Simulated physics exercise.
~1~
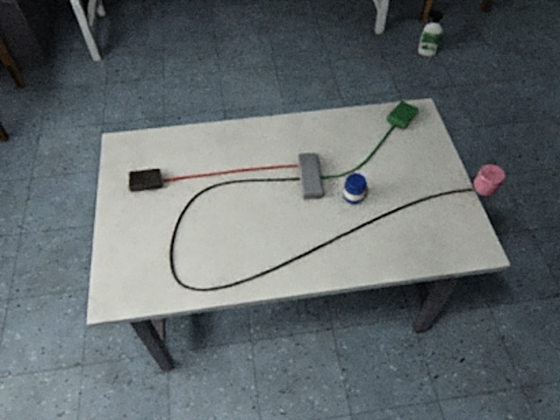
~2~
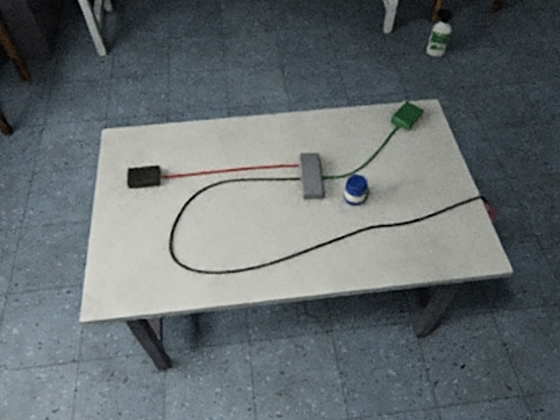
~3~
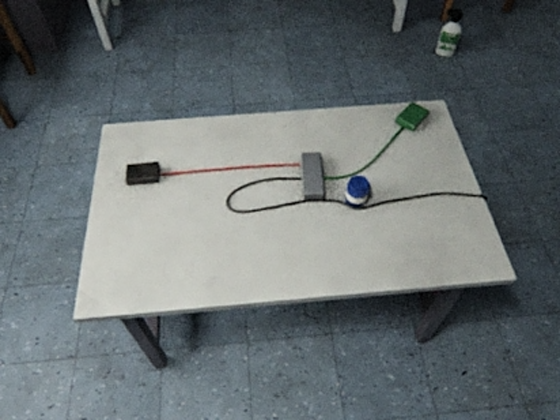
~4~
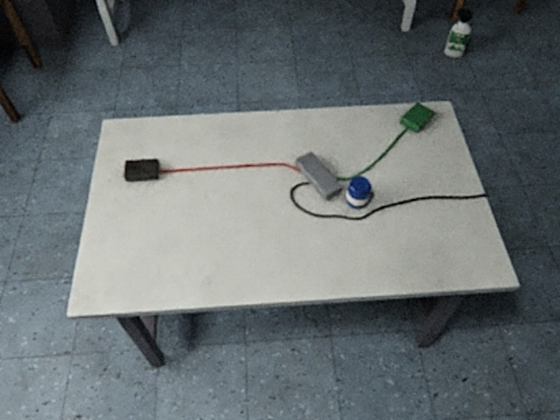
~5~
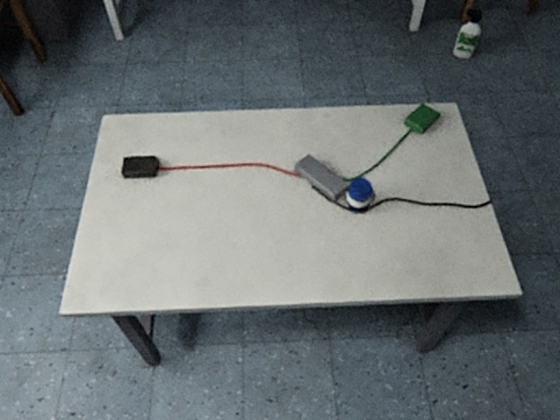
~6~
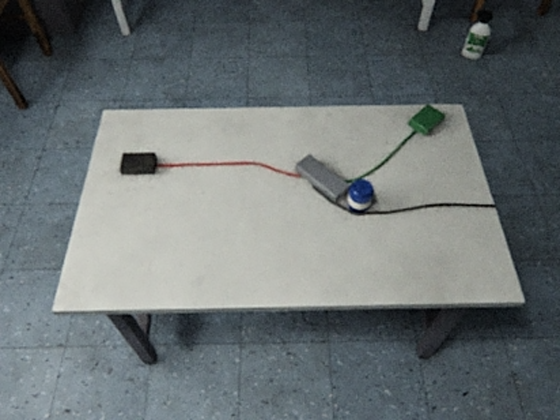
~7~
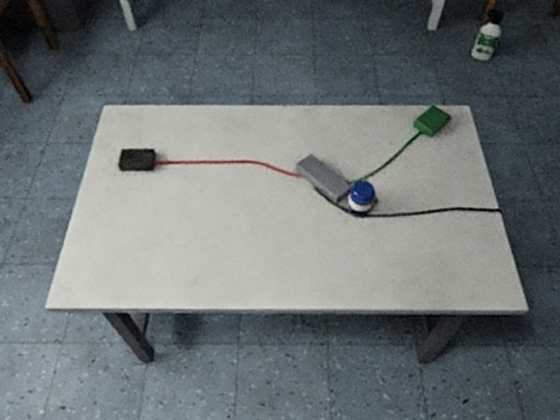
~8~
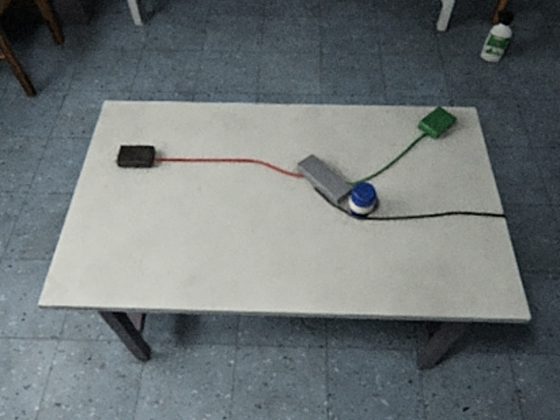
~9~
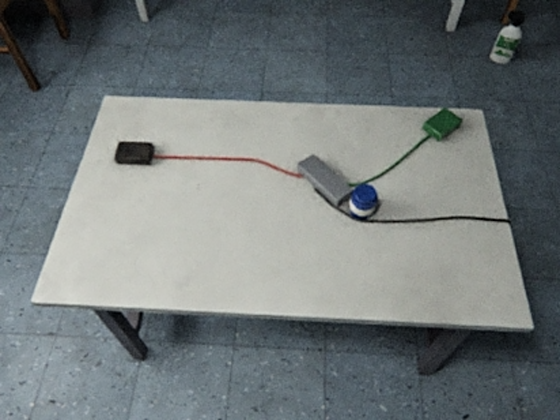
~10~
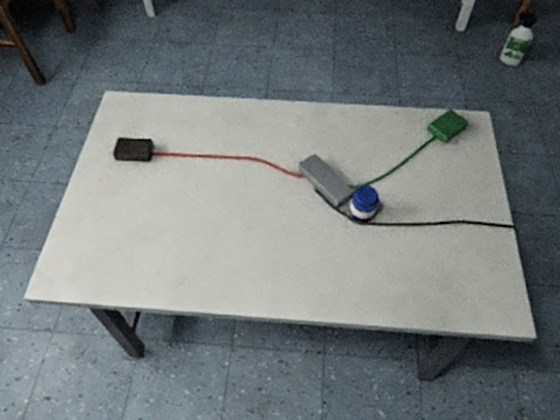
In the video, a pink object drops off the right edge of a table, pulling its black cable rightward until the loop tightens against a blue-lidded jar. The connected grey strip tilts, while the black and green boxes stay put and the cable remains hanging over the edge.
